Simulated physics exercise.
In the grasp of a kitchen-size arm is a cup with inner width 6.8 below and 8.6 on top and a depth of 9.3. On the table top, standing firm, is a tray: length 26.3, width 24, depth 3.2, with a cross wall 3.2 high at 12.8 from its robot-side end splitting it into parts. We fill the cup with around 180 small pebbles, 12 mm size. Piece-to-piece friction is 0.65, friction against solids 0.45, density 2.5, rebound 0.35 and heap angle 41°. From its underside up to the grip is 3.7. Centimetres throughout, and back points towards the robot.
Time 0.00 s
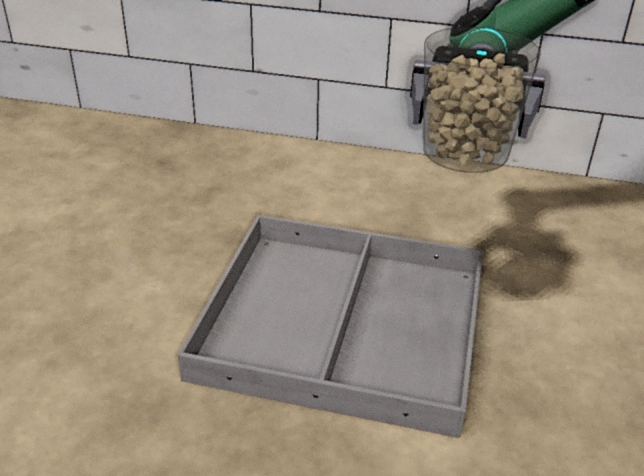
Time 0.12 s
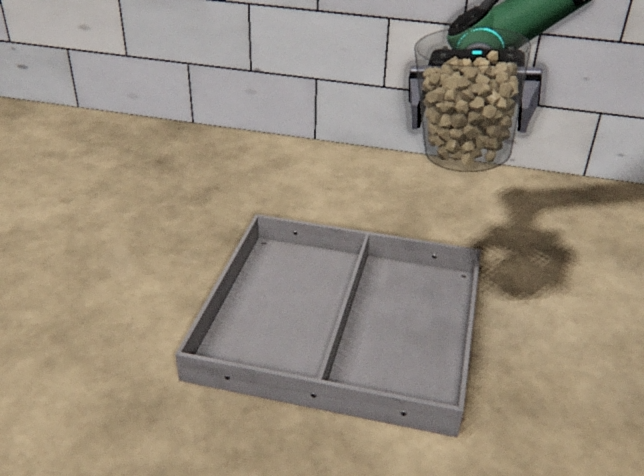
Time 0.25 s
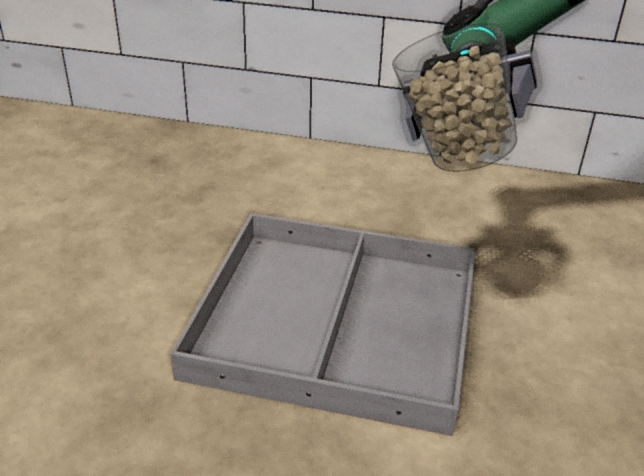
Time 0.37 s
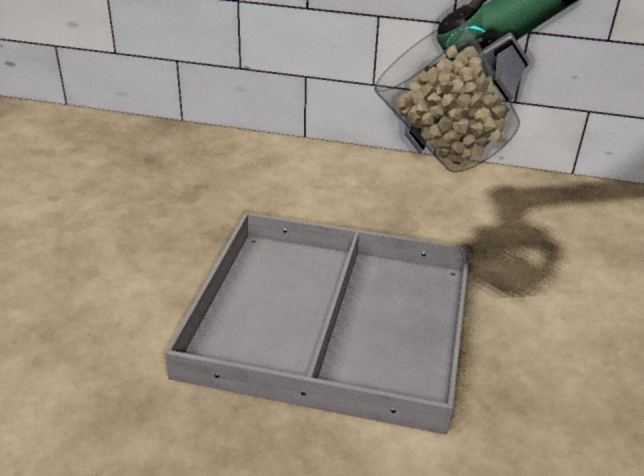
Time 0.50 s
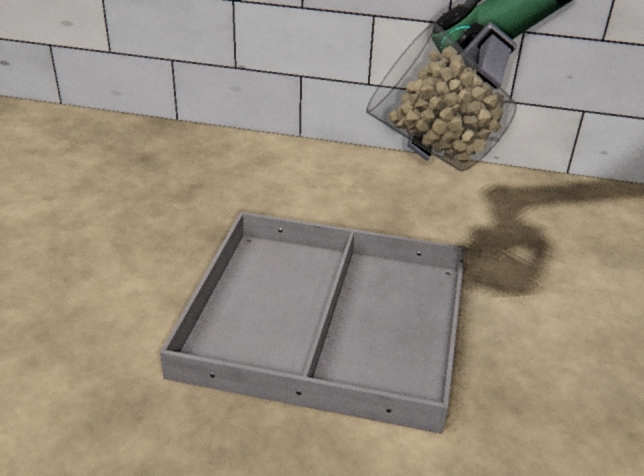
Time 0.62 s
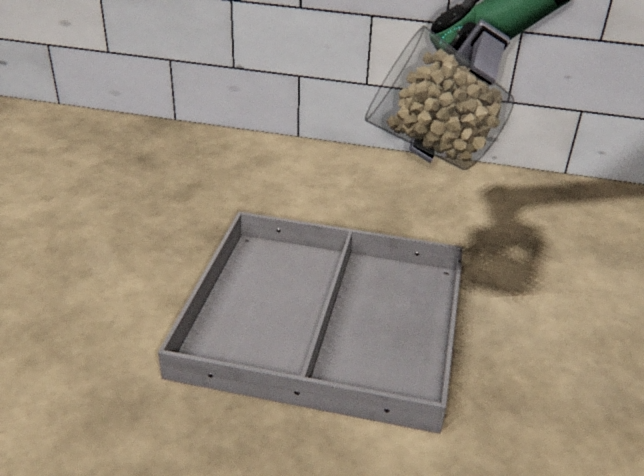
A clear cup packed with small tan pebbles, gripped by a green and black robot arm, is at the upper right before a pale block wall, seen from above at an angle. Below it, a grey tray with one divider sits on a mottled sandy-brown surface. The arm steadily tilts the cup toward the left, slowing near the end, while the view drifts slightly right.
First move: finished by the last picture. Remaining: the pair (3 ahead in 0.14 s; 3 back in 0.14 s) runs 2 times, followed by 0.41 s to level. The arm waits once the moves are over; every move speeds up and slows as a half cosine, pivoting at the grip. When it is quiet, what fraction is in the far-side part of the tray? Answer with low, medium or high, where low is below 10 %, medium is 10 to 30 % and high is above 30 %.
Low.
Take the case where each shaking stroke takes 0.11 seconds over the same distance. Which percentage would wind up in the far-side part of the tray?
It would be some 15 %.
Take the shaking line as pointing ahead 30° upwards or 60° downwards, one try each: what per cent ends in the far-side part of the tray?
5 and 0 %.
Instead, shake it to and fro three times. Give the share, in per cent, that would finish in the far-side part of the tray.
That would give close to 5 percent.
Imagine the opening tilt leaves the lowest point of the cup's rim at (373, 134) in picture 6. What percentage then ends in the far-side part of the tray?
It comes out near 25 percent.
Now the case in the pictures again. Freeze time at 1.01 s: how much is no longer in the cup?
About 5 per cent so far.
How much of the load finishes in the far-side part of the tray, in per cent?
Estimate: Near 5 %.
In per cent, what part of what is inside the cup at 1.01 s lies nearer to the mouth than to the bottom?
Around 45 per cent of it.
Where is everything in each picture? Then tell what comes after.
The cup middle at (473, 103), level; upper third of the load around (475, 83), from x 435 to 515, top at y 60; 178 in the cup, in the first frame.
The cup middle at (470, 102), tilted 6° forward; upper third of the load around (471, 83), from x 430 to 510, top at y 60, in the second frame.
The cup middle at (461, 102), tilted 22° forward; upper third of the load around (465, 85), from x 415 to 505, top at y 55, in the third frame.
The cup middle at (452, 102), tilted 41° forward; upper third of the load around (460, 83), from x 405 to 500, top at y 55, in the fourth frame.
The cup middle at (445, 104), tilted 57° forward; upper third of the load around (448, 85), from x 395 to 495, top at y 55, in the fifth frame.
The cup middle at (442, 105), tilted 63° forward; upper third of the load around (446, 86), from x 395 to 495, top at y 60; 178 in the cup, in the sixth frame.
After 1.01 s, tilted 63° forward, highest piece 29 above the table; 172 in the cup, 3 in the far-side part, 3 in flight or on a rim.
After 1.40 s, tilted 29° forward, highest piece 30 above the table; 168 in the cup, 8 in the far-side part, 2 in the robot-side part.
After 1.79 s, level, highest piece 31 above the table; 168 in the cup, 8 in the far-side part, 2 in the robot-side part.
After 2.84 s, level, highest piece 31 above the table; 168 in the cup, 8 in the far-side part, 2 in the robot-side part.
In the end, 168 in the cup, 8 in the far-side part, 2 in the robot-side part. That is 4 % in the far-side part of the tray.
